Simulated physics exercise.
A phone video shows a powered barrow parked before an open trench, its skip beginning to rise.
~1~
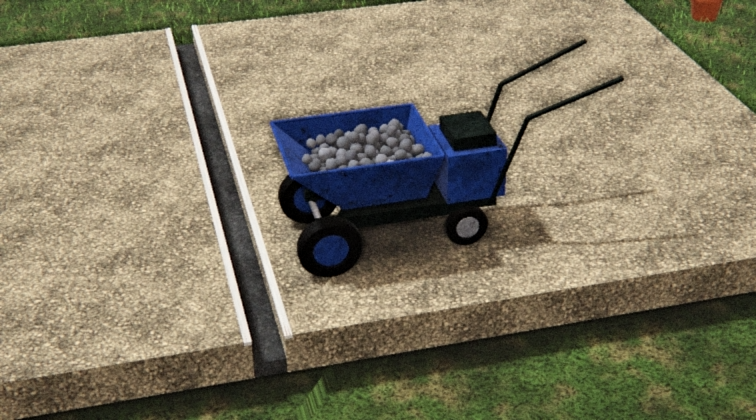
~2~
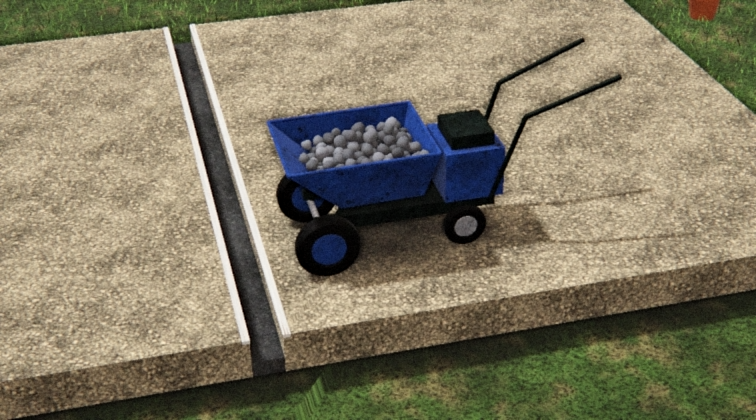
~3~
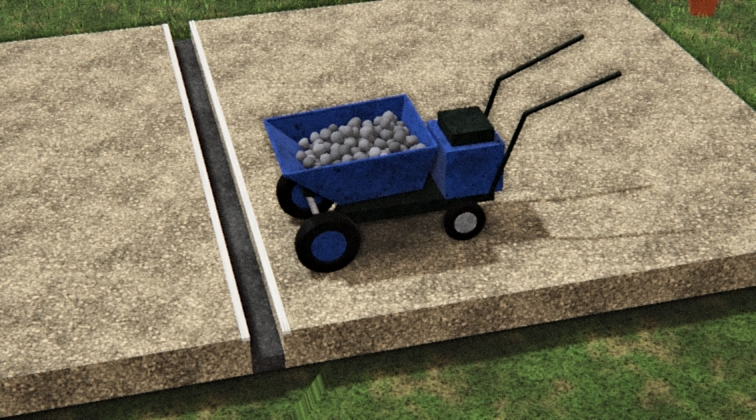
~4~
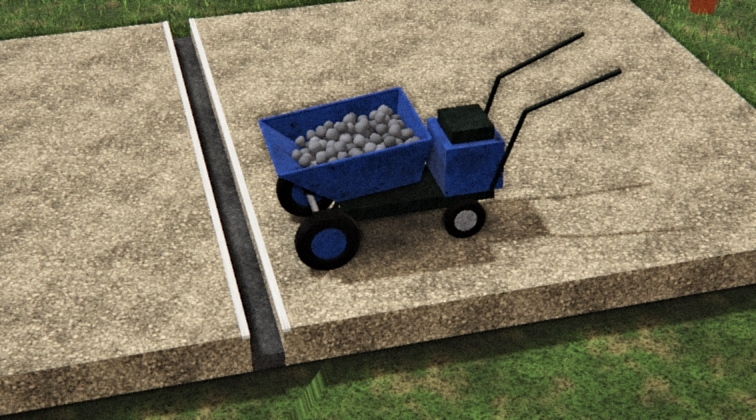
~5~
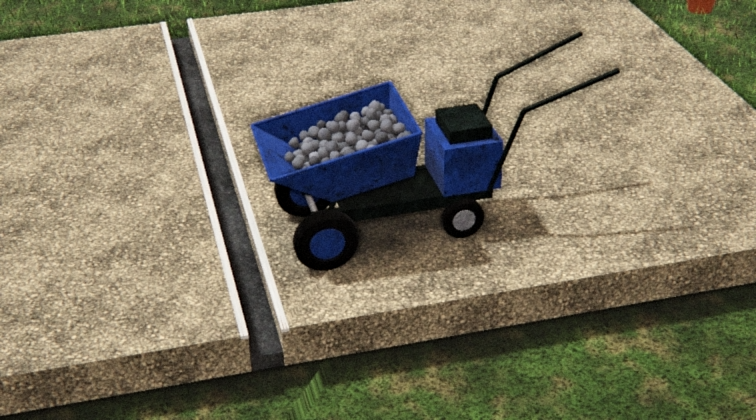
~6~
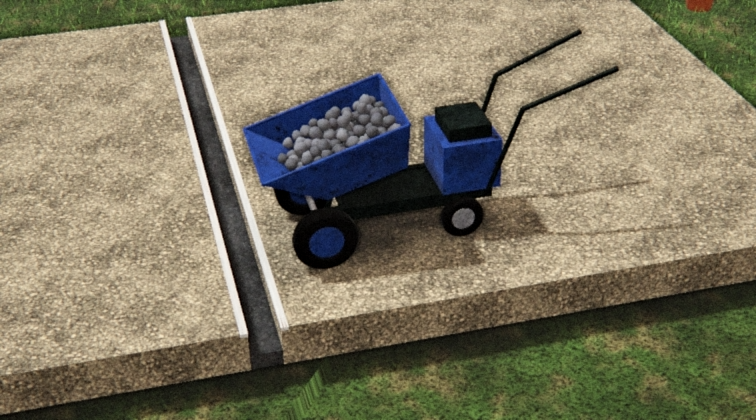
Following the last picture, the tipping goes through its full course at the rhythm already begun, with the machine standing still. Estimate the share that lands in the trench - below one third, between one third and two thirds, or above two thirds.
The share in the trench is below one third.
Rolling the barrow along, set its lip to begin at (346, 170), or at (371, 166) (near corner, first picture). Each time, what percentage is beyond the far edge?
Near 20 and 10 percent respectively.
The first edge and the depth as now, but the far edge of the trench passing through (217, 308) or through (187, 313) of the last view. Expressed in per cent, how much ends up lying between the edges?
30 %, 80 %.
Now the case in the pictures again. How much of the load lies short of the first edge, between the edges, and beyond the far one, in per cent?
In percent, around: Short 0; between 0; beyond 90.
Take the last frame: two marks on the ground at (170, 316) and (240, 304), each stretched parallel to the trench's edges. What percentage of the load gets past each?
In order, some 40 % then some 90 %.
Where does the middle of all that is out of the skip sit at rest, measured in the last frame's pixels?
Resting centre, last picture - approx. (165, 256).
Just after the last frame, skip tipped steeply; every one in the skip.
A moment on, skip tipped right over; roughly two thirds in the skip; roughly a third beyond it; just a few falling.
Further on, skip tipped right over; about a tenth in the skip; the larger part beyond it.
When it is over, skip tipped right over; about a tenth in the skip; just a few in or heaped over the trench; the larger part beyond it.
